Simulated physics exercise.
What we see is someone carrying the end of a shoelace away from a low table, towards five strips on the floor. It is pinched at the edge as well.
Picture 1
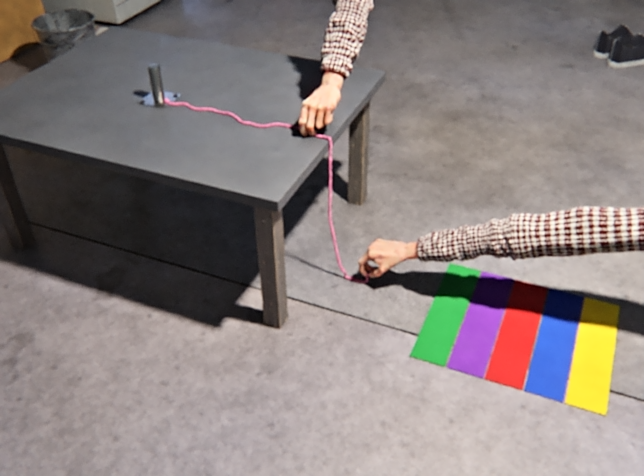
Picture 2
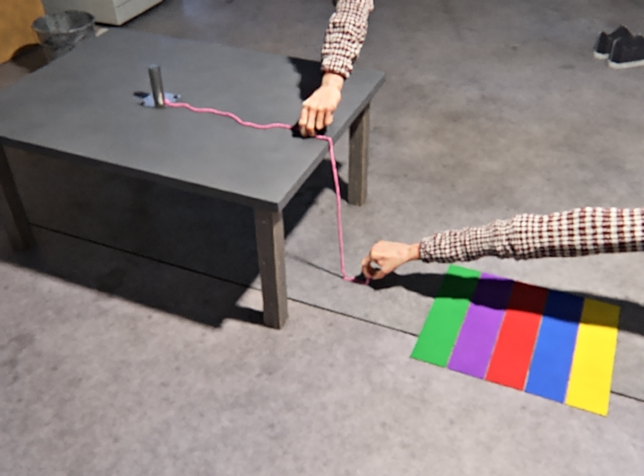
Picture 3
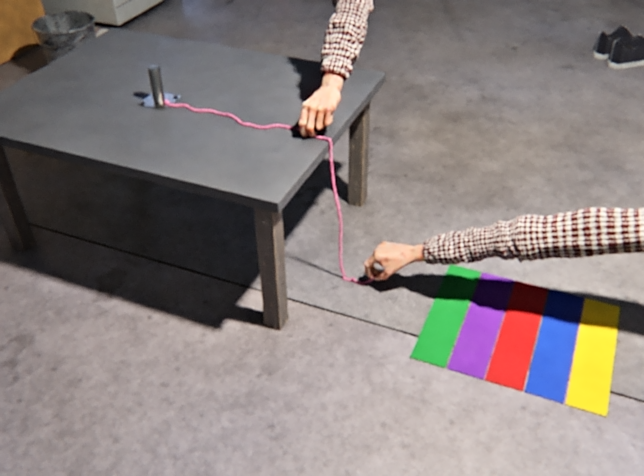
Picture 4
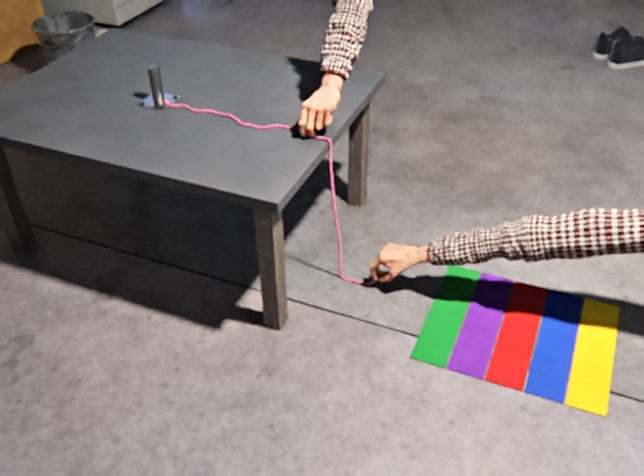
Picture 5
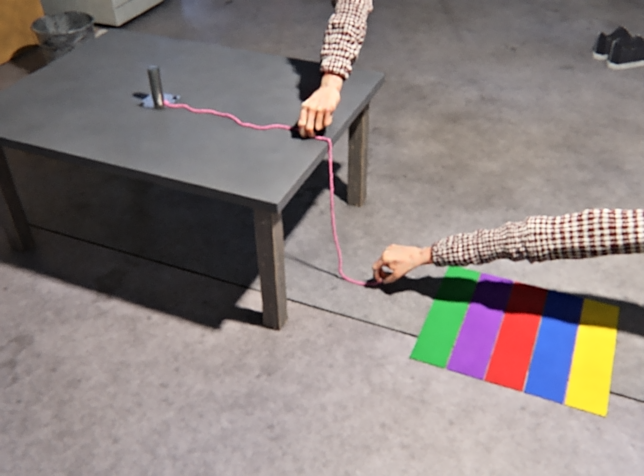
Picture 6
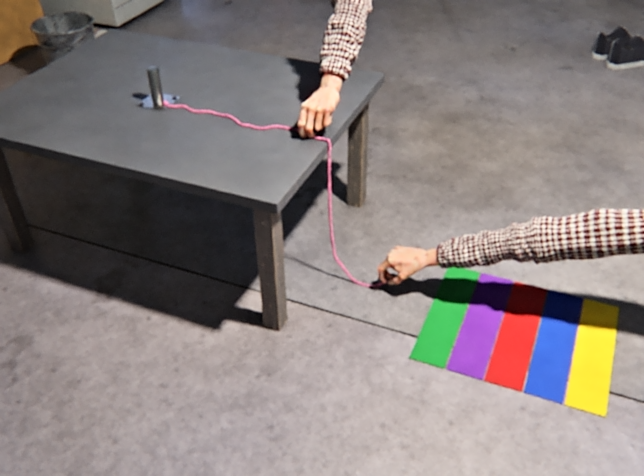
A hand in a checked sleeve pinches a pink shoelace at the edge of a low dark grey table, seen from above at an angle, on a grey concrete floor. The lace runs from a small metal post at the left, over the edge to a second hand near green, purple, red, blue and yellow strips. That lower hand shifts slightly right, drawing the lace's end along, while the upper hand and view stay still.
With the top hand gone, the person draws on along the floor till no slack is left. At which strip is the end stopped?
The purple one.
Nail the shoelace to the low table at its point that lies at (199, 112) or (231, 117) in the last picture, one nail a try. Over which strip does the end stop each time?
Taking them in turn: Purple; purple.
Early on, end near (430, 292); short of the strips.
Midway, end near (465, 302); over green.
At the end of the slack, end near (484, 307); over purple. It halts on the purple strip.
